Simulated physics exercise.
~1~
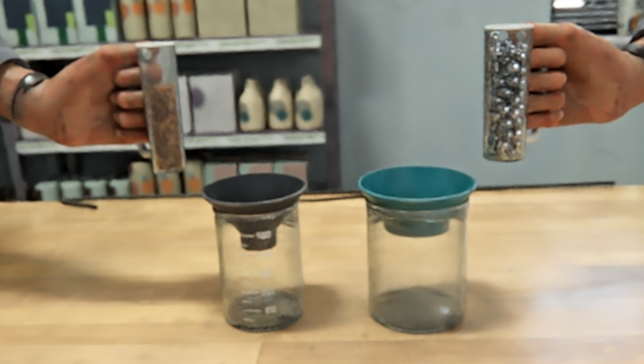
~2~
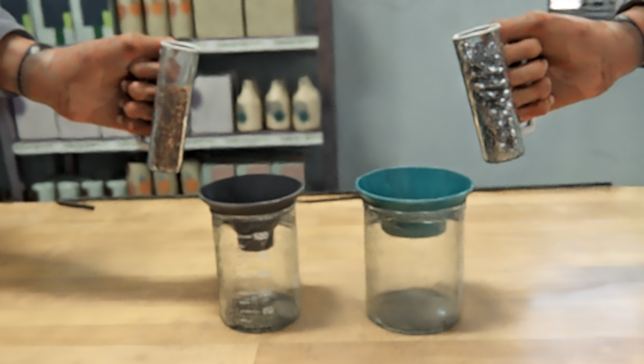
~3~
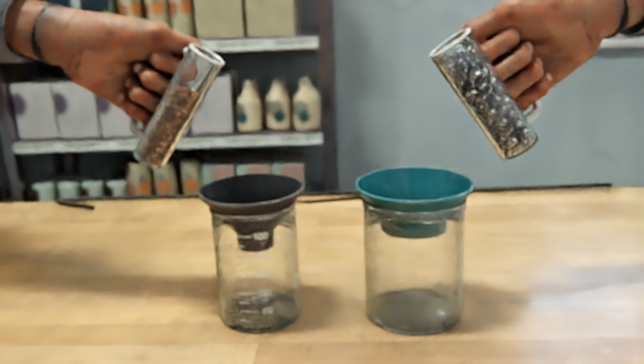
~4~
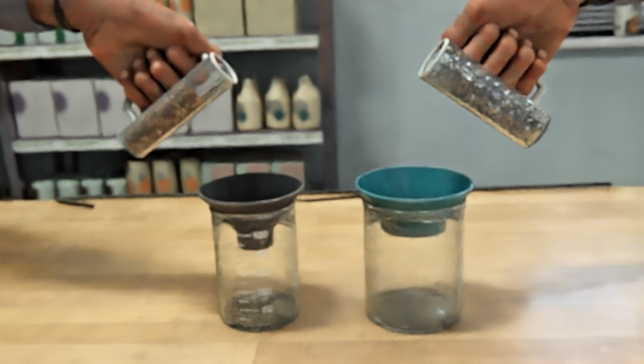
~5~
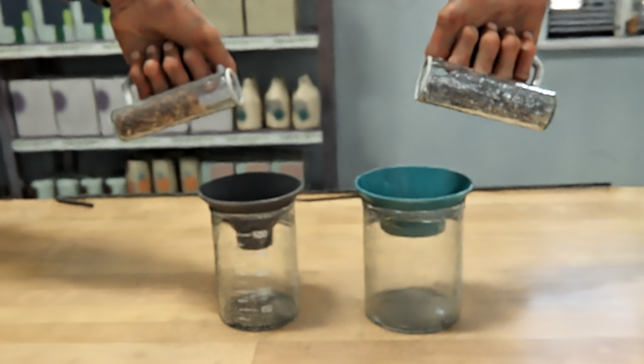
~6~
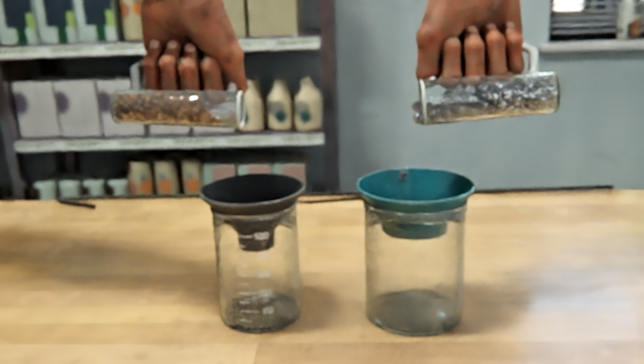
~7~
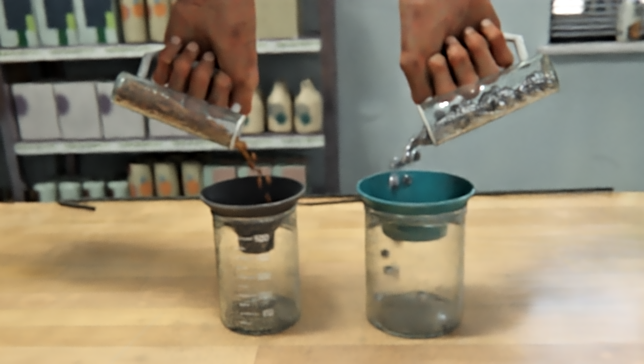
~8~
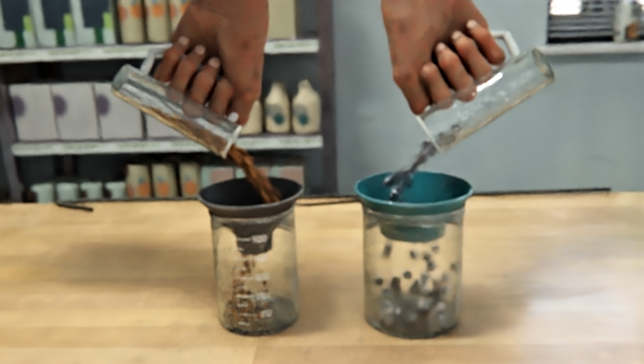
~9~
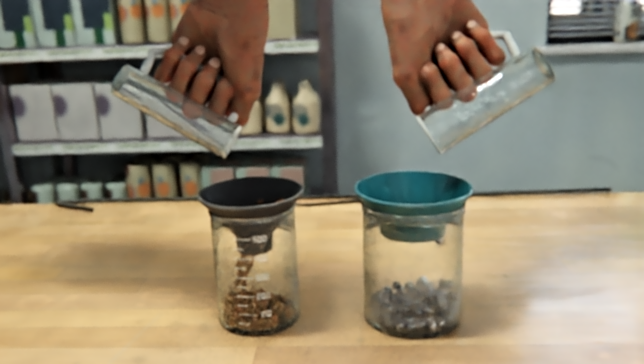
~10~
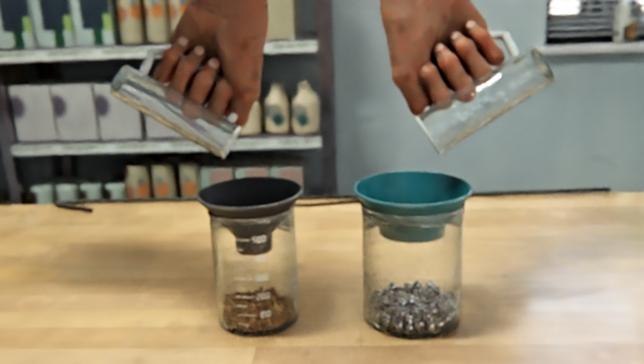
Two hands tip glass cups over funnels, emptying brown bits and silvery pieces into jars.
